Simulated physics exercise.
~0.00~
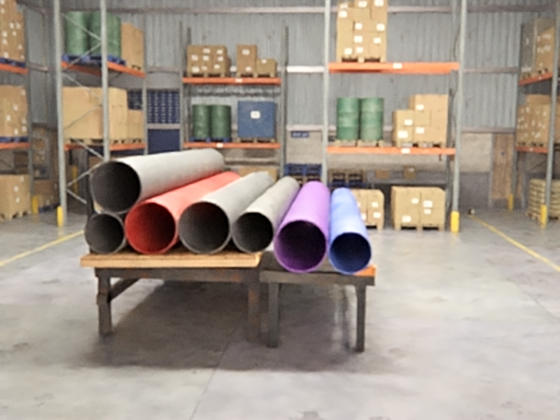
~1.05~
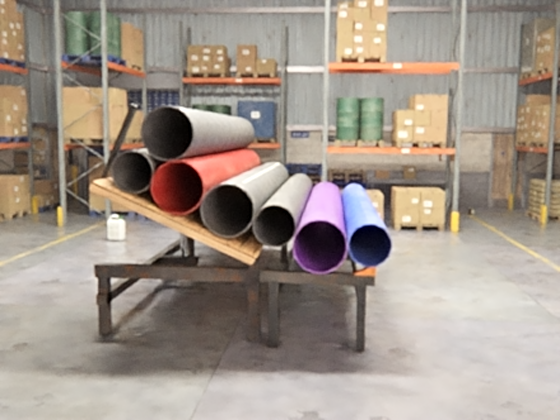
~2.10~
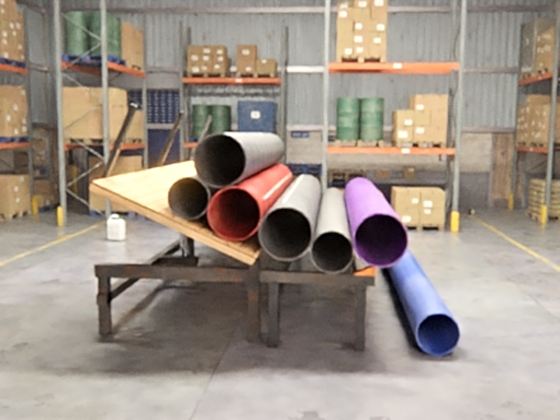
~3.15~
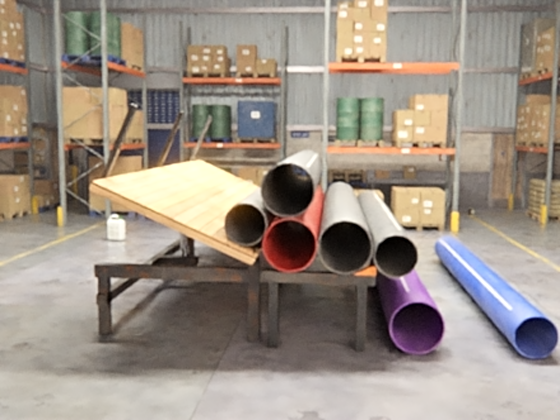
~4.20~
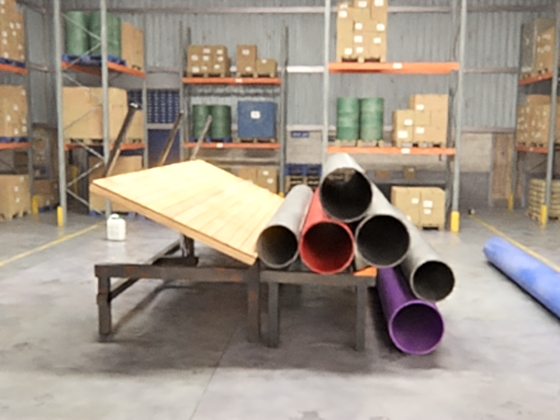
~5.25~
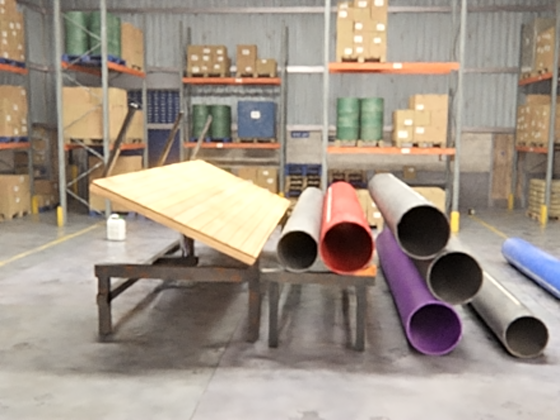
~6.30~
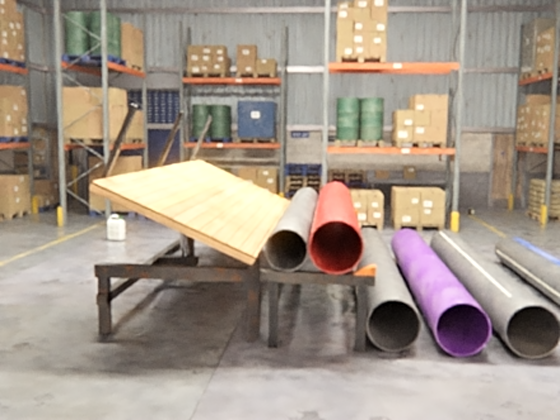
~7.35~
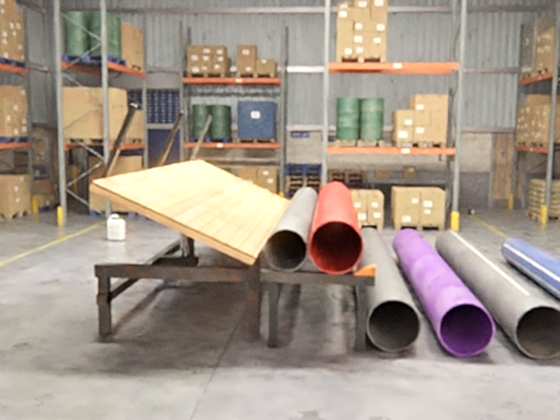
We see plastic pipes on a wooden-topped table in a warehouse as the left deck tilts up and they roll right, the blue one dropping first, then the purple and three grey ones, leaving a red and a grey pipe on the rack and the others on the floor.
